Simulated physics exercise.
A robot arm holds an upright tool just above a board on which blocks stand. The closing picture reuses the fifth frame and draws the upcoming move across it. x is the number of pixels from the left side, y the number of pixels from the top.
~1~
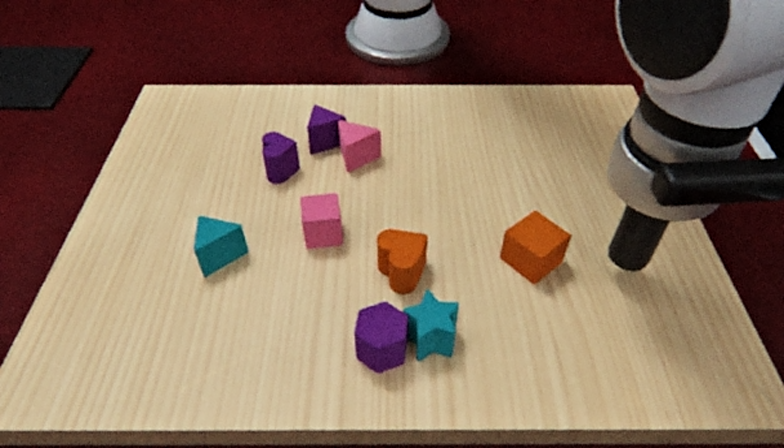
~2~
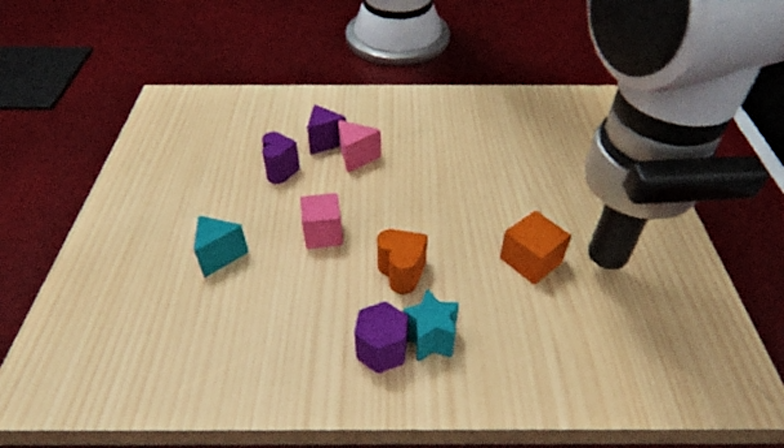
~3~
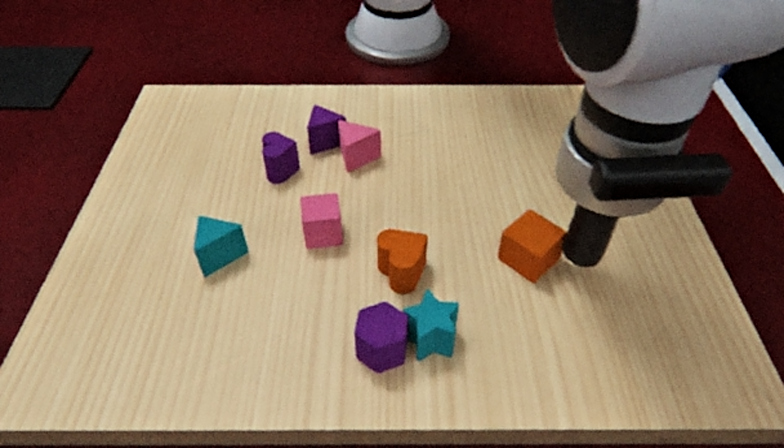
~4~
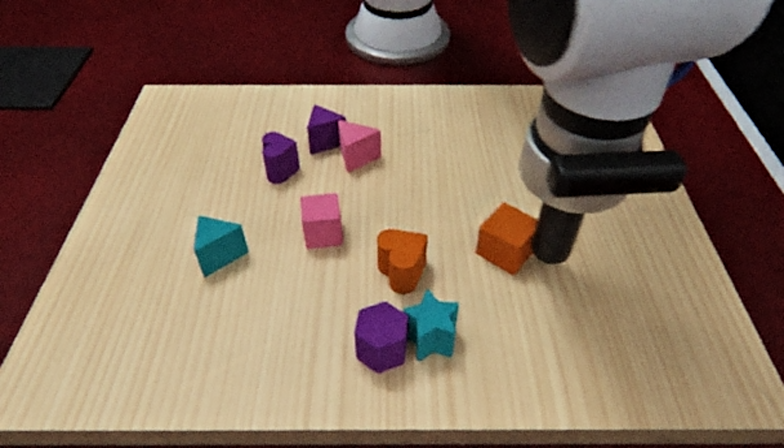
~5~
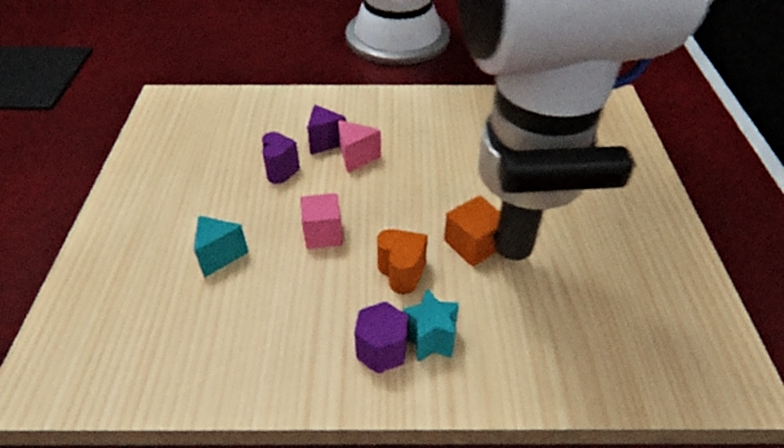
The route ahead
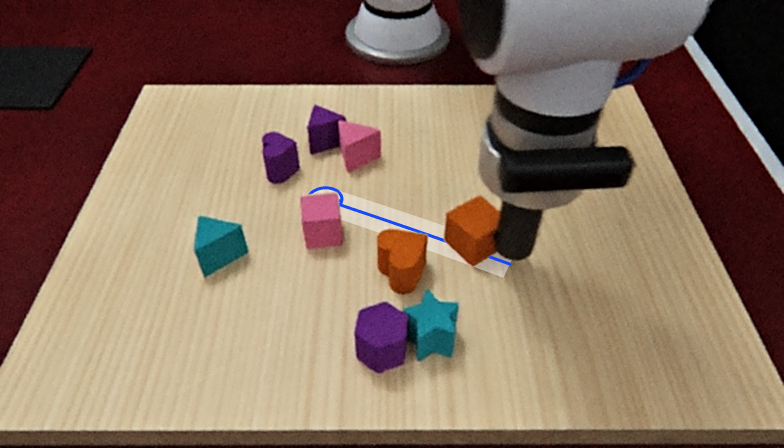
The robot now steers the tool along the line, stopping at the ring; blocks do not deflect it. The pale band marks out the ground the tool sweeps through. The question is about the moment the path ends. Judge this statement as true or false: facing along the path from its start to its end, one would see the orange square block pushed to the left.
Answer: False.
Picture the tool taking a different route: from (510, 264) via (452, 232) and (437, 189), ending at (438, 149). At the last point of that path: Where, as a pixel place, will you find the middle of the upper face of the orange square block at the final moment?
Close to (399, 176).
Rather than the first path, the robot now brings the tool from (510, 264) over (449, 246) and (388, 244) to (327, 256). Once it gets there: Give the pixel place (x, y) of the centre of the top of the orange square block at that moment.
Its top centre is at about (411, 186).
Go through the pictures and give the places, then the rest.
Tool tip (628, 258); block tops, pink square block (320, 206); orange square block (539, 232), in the first picture.
Tool (608, 256); blocks unchanged, in the second picture.
Tool (582, 254); orange square block (536, 231), in the third picture.
Tool (551, 251); orange square block (512, 224), in the fourth picture.
Tool (514, 247); pink square block (320, 206); orange square block (478, 216), in the fifth picture.
Path on the board, from (510, 264) to (325, 200).
What follows on the original path. One third of the way, tool (445, 223); orange square block (417, 190).
Two thirds of the way, tool (381, 202); orange square block (377, 164), turned 40° clockwise.
At the end, tool (323, 183); pink square block in place; orange square block (372, 159), turned 60° clockwise.
